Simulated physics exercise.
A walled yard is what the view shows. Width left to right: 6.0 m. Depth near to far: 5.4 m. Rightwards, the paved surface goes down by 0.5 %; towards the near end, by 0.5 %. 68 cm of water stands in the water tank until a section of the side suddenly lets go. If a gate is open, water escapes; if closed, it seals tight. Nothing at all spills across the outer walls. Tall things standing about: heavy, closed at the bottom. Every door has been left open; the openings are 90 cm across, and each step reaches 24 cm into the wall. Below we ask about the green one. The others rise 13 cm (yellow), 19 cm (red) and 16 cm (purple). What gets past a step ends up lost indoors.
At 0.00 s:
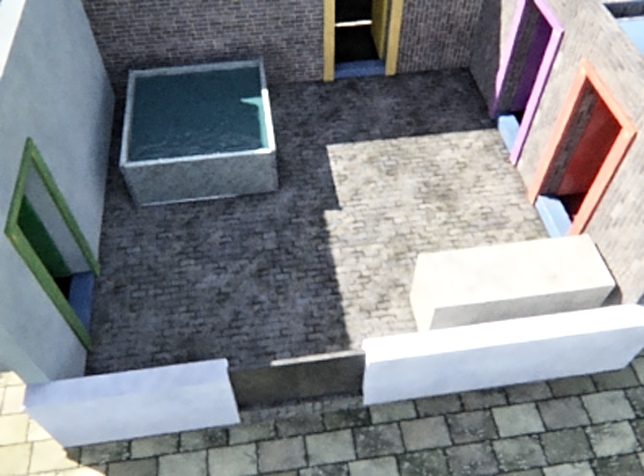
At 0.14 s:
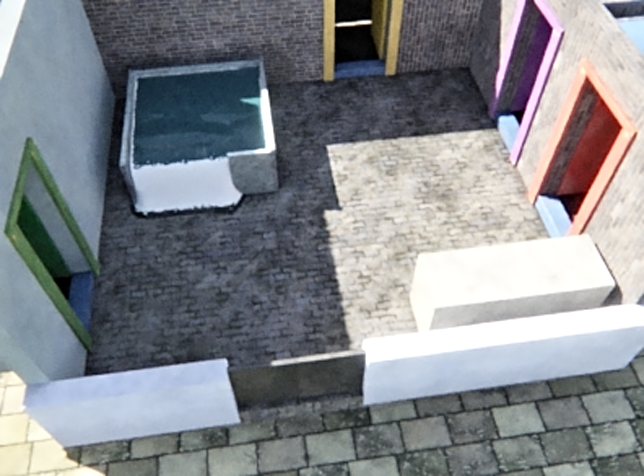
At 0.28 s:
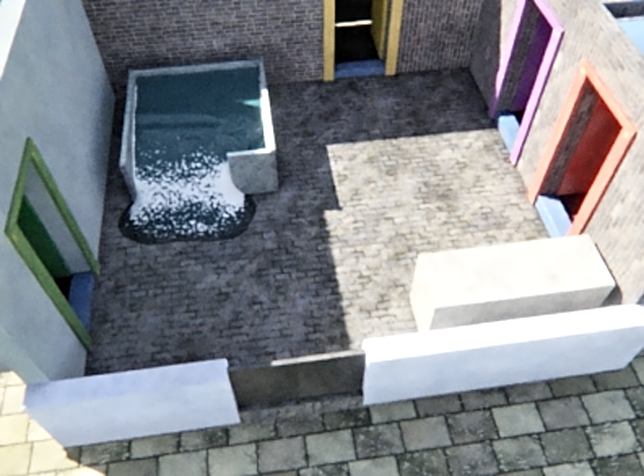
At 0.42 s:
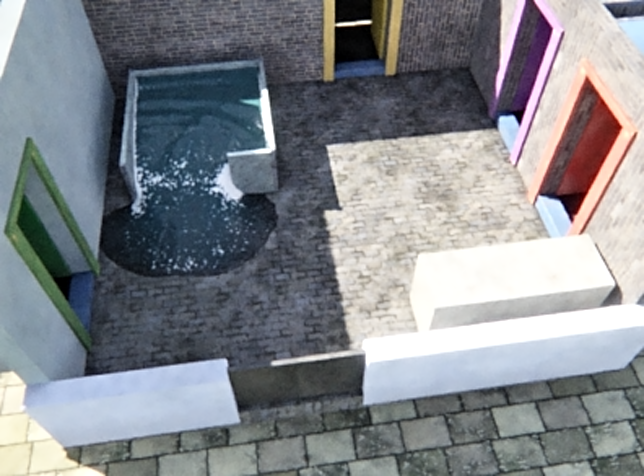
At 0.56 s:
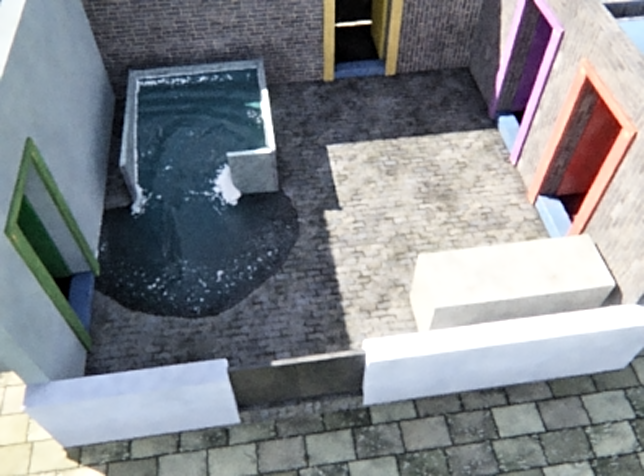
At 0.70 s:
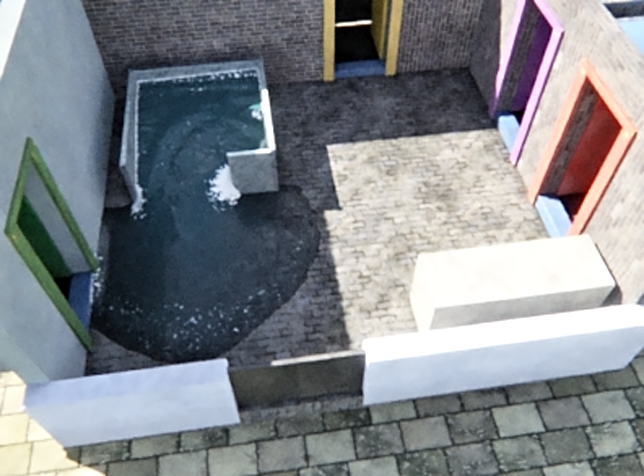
A walled, brick-paved yard is seen from above at an angle, with the view staying still throughout. A grey tank of dark water stands at the back left, a green door at the left, a yellow one at the back, purple and red ones at the right, and a pale block near the front right. Water bursts through the tank's near side, foams white, and spreads forward across the paving in a dark, rounded pool, reaching the green door.
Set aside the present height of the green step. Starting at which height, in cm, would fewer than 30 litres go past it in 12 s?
Starting at roughly 17 cm.
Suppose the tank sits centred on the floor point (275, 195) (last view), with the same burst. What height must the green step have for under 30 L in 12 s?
13.0 cm, give or take.
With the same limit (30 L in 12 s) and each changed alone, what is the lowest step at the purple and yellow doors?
About 8.5 cm at purple and about 7.0 cm at yellow.
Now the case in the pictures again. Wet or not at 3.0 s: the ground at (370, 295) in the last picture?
At that moment it's submerged.
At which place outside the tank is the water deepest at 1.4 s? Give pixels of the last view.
(81, 413).
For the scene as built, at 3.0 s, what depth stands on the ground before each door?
In cm - yellow: 0, red: 0, green: 20, purple: 0.
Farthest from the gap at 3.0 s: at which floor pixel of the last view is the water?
Pixel: About (599, 343).
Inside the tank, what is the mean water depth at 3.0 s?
Around 23 cm on average.
After 1.4 s water covers 30 % of the floor, deepest (52 cm) near (81, 413); 23 cm at the green door, 0 litres in over its 15 cm step.
After 3.0 s water covers 40 % of the floor, deepest (36 cm) near (413, 339); 20 cm at the green door, 23 litres in over its 15 cm step.
After 12.0 s water covers 95 % of the floor, deepest (13 cm) near (523, 273); 6 cm at the green door, 47 litres in over its 15 cm step.
At the green door as built, the water arrived by 0.7 s and peaked near 23 cm at 1.4 s.
Run again over the same 12 s with other heights there, 63 litres in over 14 cm, 17 litres over 19 cm. The limit of 30 litres is kept from about 17 cm up.
